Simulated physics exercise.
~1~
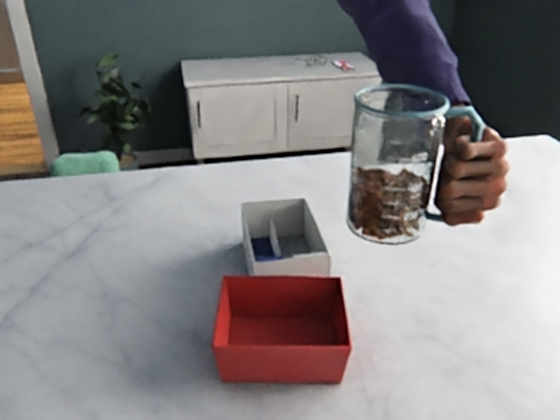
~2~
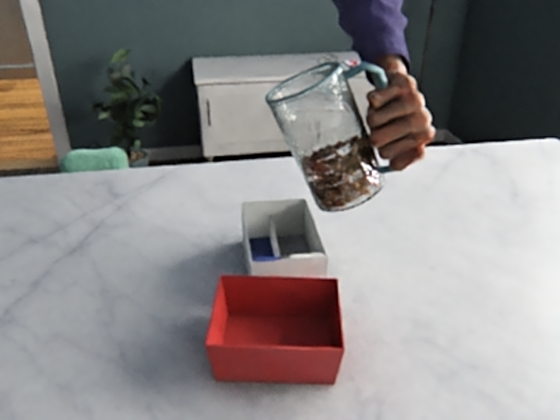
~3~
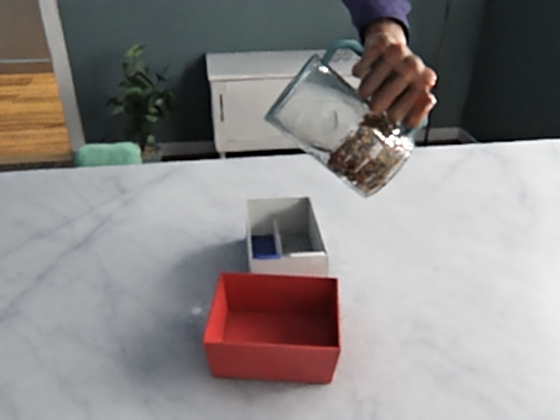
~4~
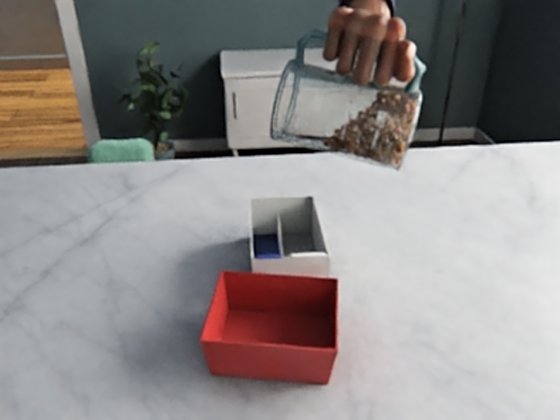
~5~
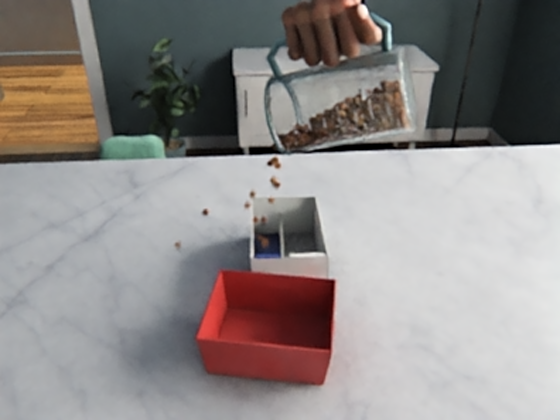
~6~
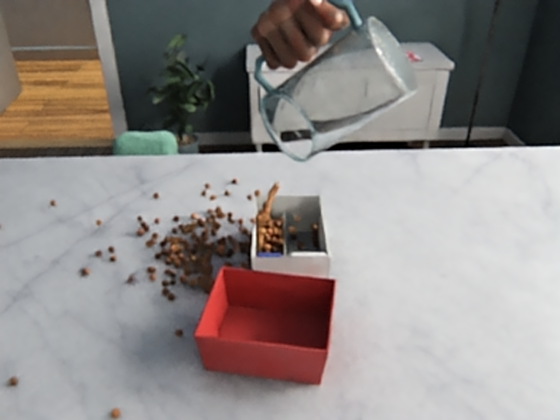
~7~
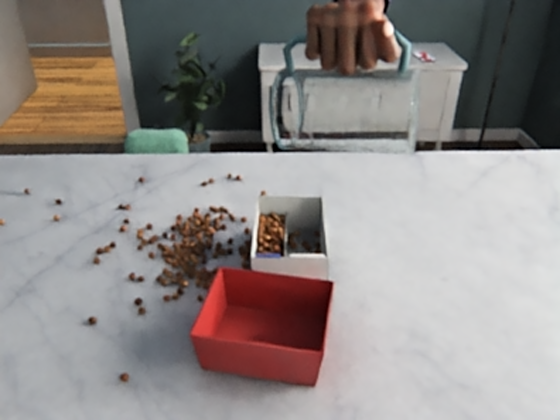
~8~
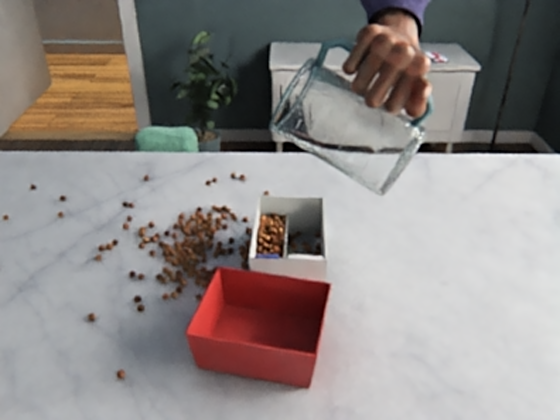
Over a marble table, a hand tips a jug, spilling brown balls into a divided tin and outside.
